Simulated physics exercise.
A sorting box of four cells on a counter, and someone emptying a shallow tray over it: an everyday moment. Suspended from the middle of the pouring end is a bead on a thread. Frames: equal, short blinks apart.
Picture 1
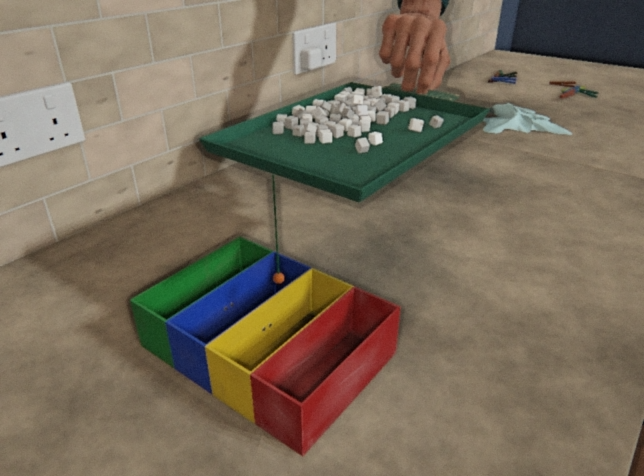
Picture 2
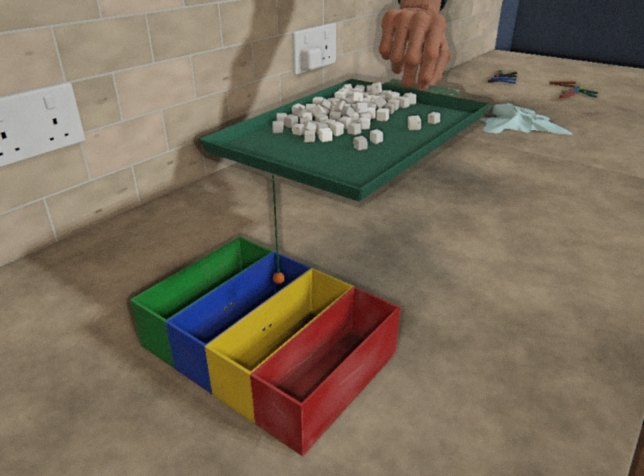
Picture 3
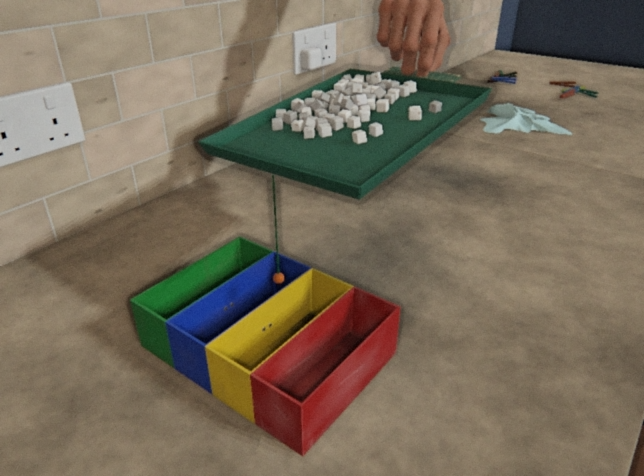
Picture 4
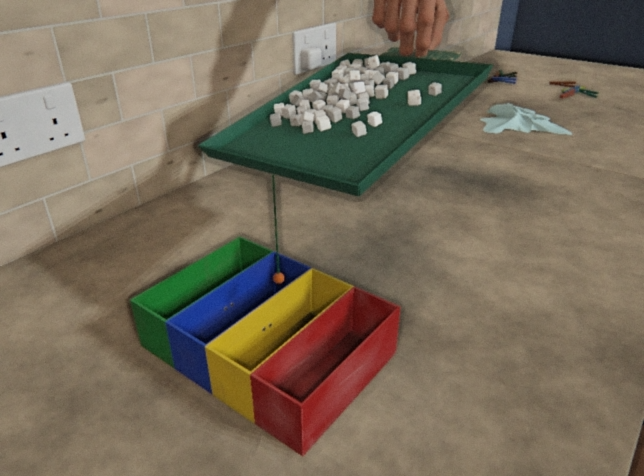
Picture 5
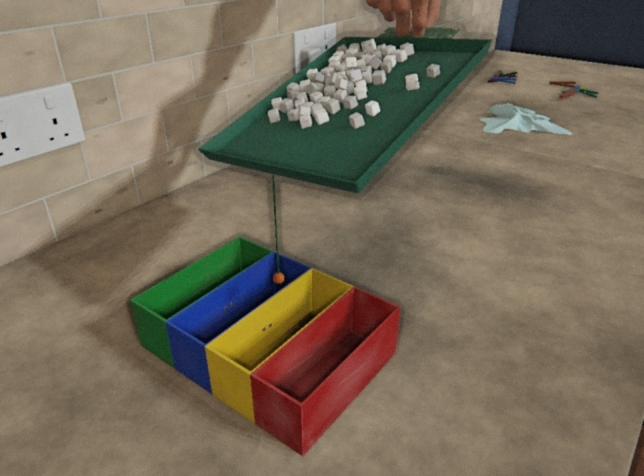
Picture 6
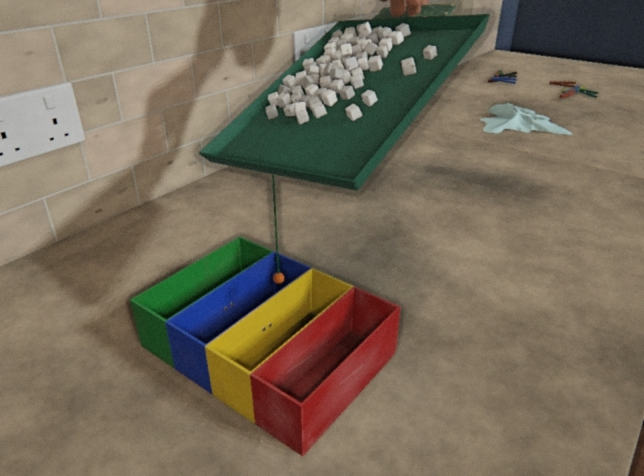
On a kitchen counter, a hand at the far end of a green tray of white cubes steadily raised that end above a box of green, blue, yellow and red cells, while a bead hung still.
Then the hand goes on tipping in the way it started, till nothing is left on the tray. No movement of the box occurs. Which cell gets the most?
The green cell gets the most.
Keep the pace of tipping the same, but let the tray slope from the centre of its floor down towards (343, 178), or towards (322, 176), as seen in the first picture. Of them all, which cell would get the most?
First: The red cell, second: The red one.
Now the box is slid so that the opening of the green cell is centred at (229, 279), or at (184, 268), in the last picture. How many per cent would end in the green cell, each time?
It comes to near 40 per cent the first time and near 40 per cent the second time.
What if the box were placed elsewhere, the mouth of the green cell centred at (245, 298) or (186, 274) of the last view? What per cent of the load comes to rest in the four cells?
Roughly 30 % and then 90 %.
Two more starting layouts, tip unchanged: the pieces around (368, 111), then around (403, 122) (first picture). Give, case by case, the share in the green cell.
The first start gives 40 percent and the second 50 percent.
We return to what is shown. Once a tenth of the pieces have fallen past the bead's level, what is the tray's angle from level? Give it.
Roughly 75 degrees of tilt.
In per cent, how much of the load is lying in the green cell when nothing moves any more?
It works out at some 40 %.
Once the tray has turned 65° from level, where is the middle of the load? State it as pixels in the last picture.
Around (232, 128).
Soon, tray tipped steeply; nearly all on the tray; a small part falling or outside the box.
A while on, tray tipped past a quarter turn; a small part on the tray; about a quarter in the green cell; a small part in the blue cell; a small part in the yellow cell; about half falling or outside the box.
Towards the end, tray tipped past a quarter turn; about half in the green cell; about a quarter in the blue cell; a small part in the yellow cell; about a quarter falling or outside the box.
Finally, tray tipped past a quarter turn; about half in the green cell; about a quarter in the blue cell; a small part in the yellow cell; none in the red cell; about a quarter outside the box.
